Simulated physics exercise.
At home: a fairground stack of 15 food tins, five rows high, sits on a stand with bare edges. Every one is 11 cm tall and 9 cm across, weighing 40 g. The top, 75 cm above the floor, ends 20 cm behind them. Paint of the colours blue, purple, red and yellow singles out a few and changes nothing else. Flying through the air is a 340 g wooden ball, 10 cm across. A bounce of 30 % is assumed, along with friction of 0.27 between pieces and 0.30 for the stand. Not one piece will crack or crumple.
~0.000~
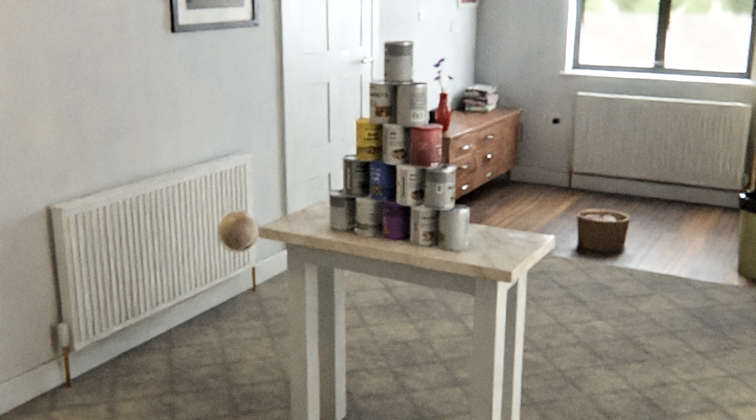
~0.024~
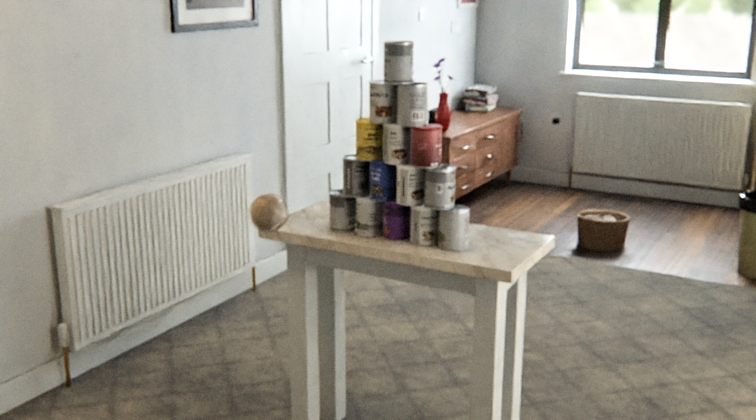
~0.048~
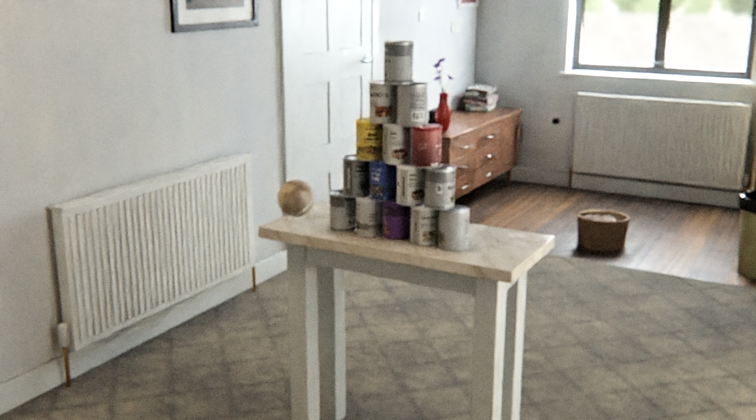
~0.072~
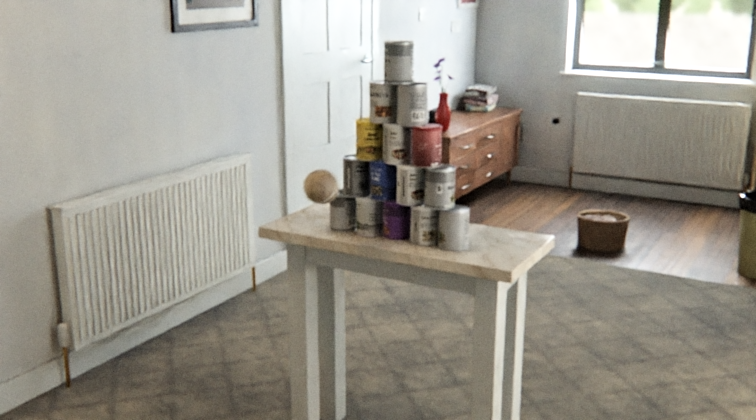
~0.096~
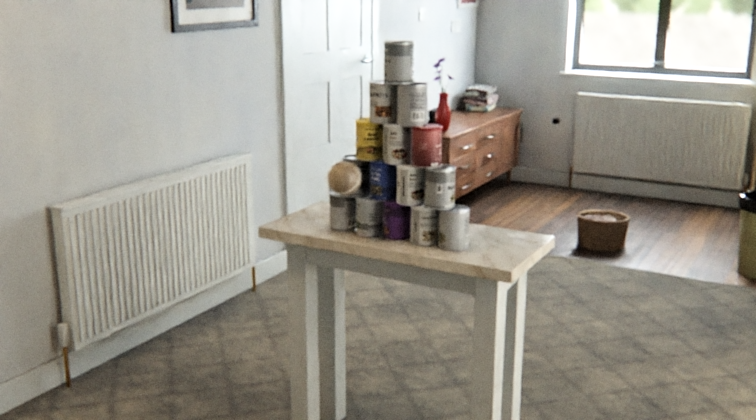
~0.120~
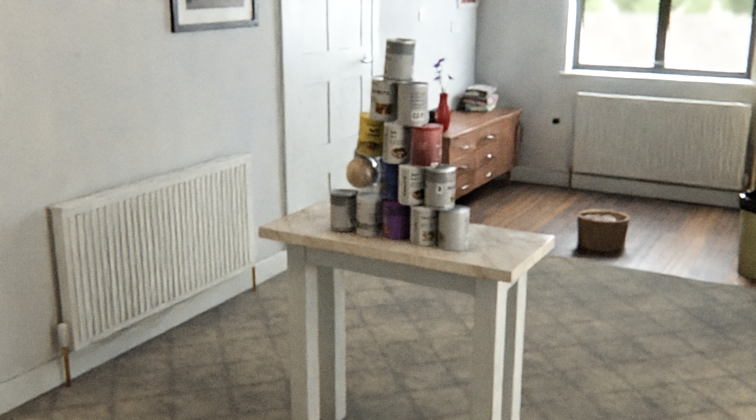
Stacked pyramid of paint tins standing on a white table as a wooden ball flies in from the left, striking and shifting several.
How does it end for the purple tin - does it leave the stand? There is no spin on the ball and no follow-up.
The purple tin stays in position.
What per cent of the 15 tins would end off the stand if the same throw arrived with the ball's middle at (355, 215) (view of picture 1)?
30 %.
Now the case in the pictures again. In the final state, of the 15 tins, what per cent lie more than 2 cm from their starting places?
Displaced: 65 %.
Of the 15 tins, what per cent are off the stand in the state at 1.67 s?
40 percent by then.
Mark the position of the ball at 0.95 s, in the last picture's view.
(571, 219), more or less.
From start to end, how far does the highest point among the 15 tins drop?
Around 22 centimetres.
By 0.41 s, ball still moving; 2 of the 15 tins off the stand; purple tin unmoved; yellow tin on its side.
By 0.95 s, ball still moving; 4 of the 15 tins off the stand; purple tin unmoved; yellow tin on its side.
By 1.67 s, ball still moving; 6 of the 15 tins off the stand; purple tin unmoved; yellow tin on its side.
When it is over (2.1 s), ball rolling away; 6 of the 15 tins off the stand; purple tin unmoved; yellow tin on its side; blue tin on its side. In pixels of the last frame, middles, purple tin near (398, 219), yellow tin near (510, 326).
